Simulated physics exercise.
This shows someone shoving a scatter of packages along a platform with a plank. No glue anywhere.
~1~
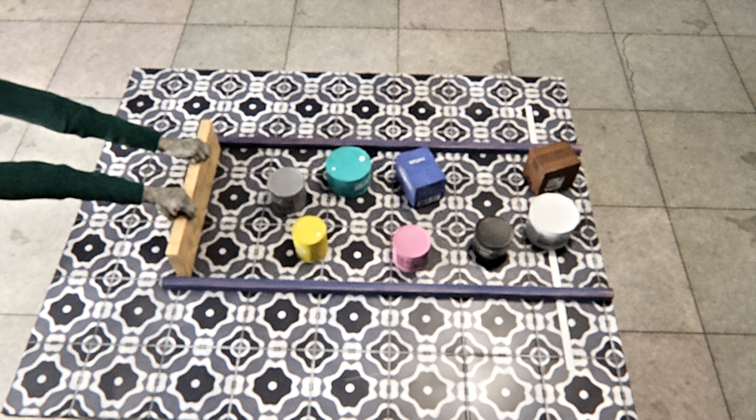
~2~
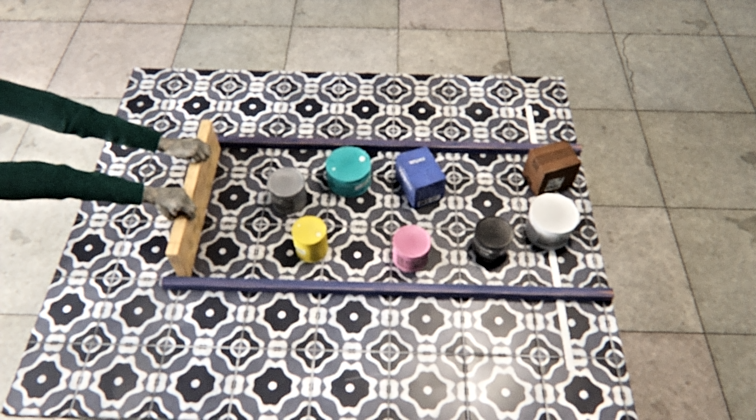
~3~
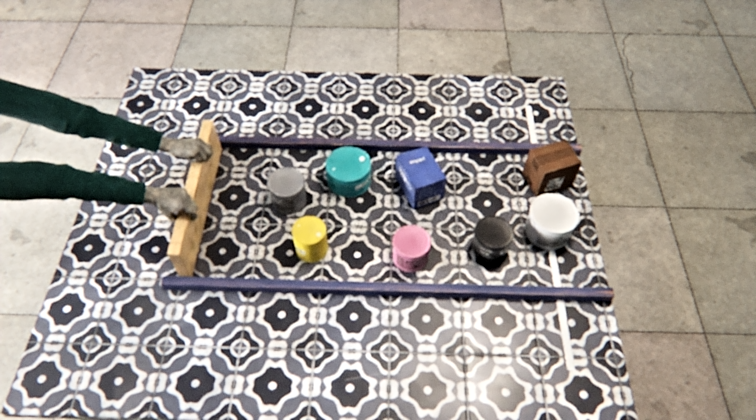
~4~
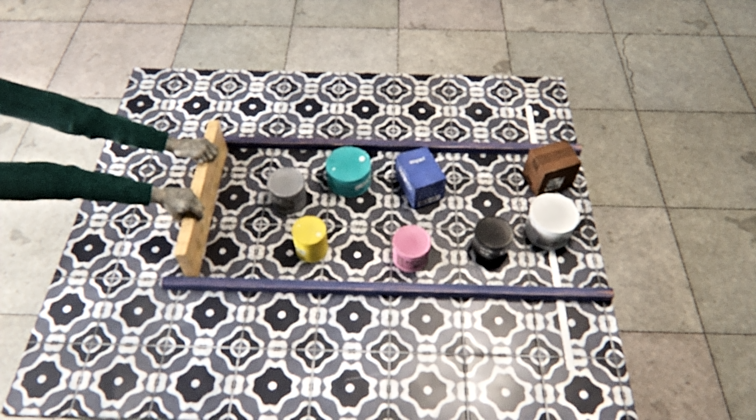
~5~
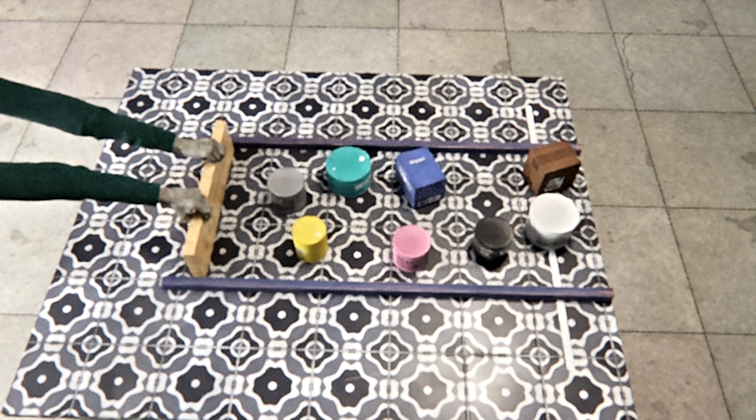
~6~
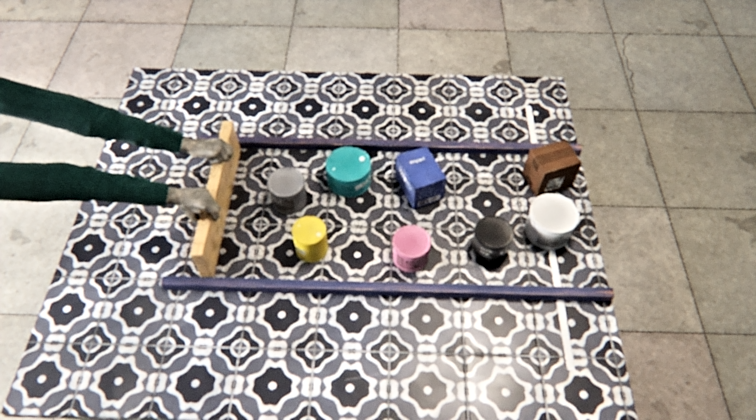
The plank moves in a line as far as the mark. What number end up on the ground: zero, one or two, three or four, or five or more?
The number that fall off is three or four.
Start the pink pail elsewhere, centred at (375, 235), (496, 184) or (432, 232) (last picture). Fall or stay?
The pink pail remains up; drops off; stays on.
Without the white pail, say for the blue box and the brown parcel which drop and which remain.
The blue box goes over, the brown parcel drops off.
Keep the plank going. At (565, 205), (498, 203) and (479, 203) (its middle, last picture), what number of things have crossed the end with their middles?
Place by place, 4, 1 and 0.
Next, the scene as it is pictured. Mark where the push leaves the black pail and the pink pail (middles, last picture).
The black pail stops around (594, 224); the pink pail around (594, 269).
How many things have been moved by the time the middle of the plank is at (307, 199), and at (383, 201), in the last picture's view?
By then 3, and 5.
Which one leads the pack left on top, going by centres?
Foremost is the black pail.
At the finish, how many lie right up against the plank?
It touches 3.
Early on, none off yet; brown parcel at rest near (551, 168); white pail at rest near (551, 222); black pail at rest near (492, 240).
Finally, the number that fall off is three or four; lost, blue box, white pail and brown parcel.
